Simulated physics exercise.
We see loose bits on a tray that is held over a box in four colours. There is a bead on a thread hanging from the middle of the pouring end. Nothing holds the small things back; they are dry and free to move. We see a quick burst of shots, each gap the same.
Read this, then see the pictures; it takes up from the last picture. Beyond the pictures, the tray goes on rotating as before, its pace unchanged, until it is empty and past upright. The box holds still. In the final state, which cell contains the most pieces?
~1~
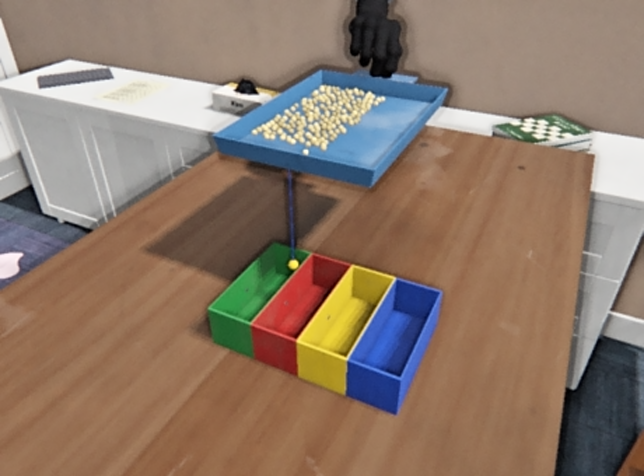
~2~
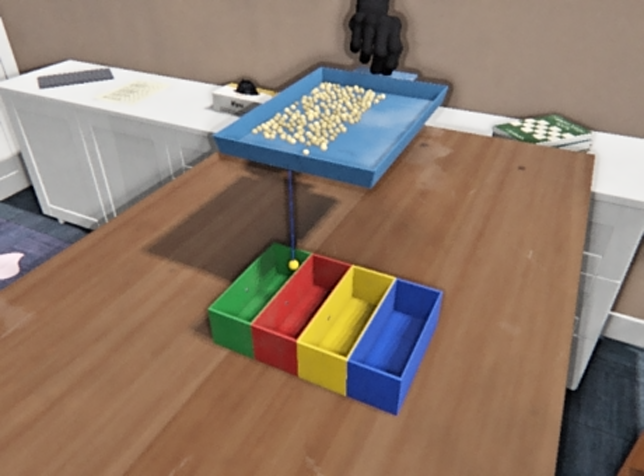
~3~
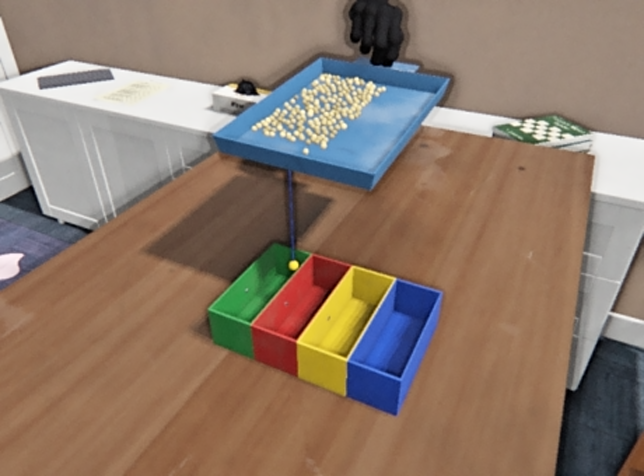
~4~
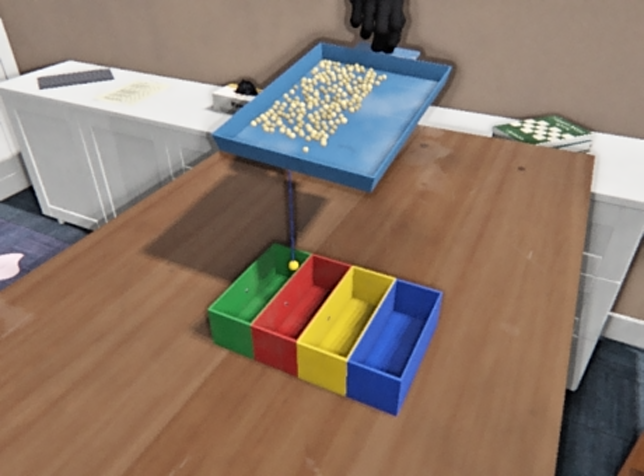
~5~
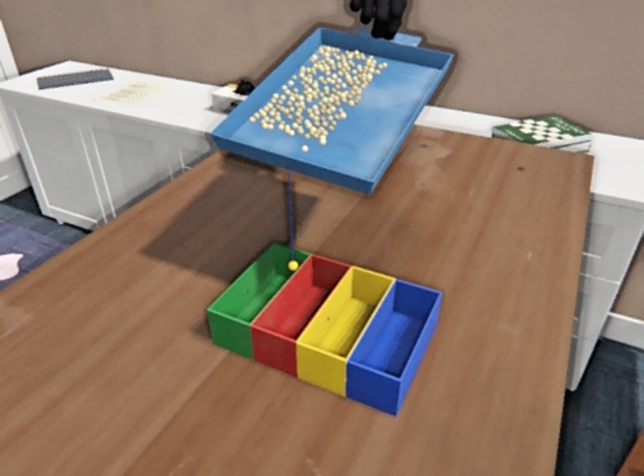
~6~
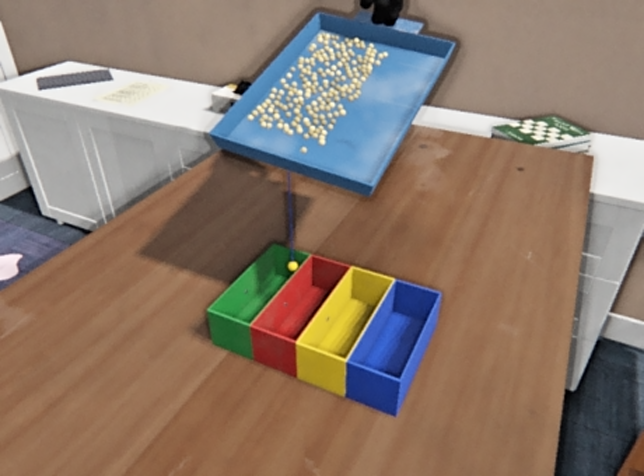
The yellow one contains the most.
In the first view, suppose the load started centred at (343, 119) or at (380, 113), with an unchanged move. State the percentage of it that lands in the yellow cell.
About 80 % and 90 %.
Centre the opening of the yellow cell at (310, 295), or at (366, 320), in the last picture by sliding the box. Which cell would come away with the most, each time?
That blue cell, then the yellow one.
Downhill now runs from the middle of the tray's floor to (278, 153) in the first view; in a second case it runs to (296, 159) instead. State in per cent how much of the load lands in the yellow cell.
The share is 0 per cent in the first and 0 per cent in the second.
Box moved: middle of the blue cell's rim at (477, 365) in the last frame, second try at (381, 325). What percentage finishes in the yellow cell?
About 0% on the first try and 60% on the second.
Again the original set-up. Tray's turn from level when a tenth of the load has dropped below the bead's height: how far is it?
I'd say it is tilted about 70°.
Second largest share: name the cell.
That would be the cell in red.
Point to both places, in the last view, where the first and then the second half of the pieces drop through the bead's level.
I'd say close to (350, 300) at first and close to (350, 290) later on.
Soon, tray tipped steeply; most on the tray; a stray few in the blue cell; a stray few in the yellow cell; a small part falling or outside the box.
A while on, tray tipped past a quarter turn; about a third on the tray; about a quarter in the yellow cell; a small part in the blue cell; a small part in the red cell; about a quarter falling or outside the box.
Towards the end, tray tipped past a quarter turn; about two thirds in the yellow cell; about a quarter in the red cell; a small part in the blue cell; a stray few falling or outside the box.
Finally, tray tipped past a quarter turn; about two thirds in the yellow cell; about a quarter in the red cell; a small part in the blue cell; none in the green cell; a stray few outside the box.
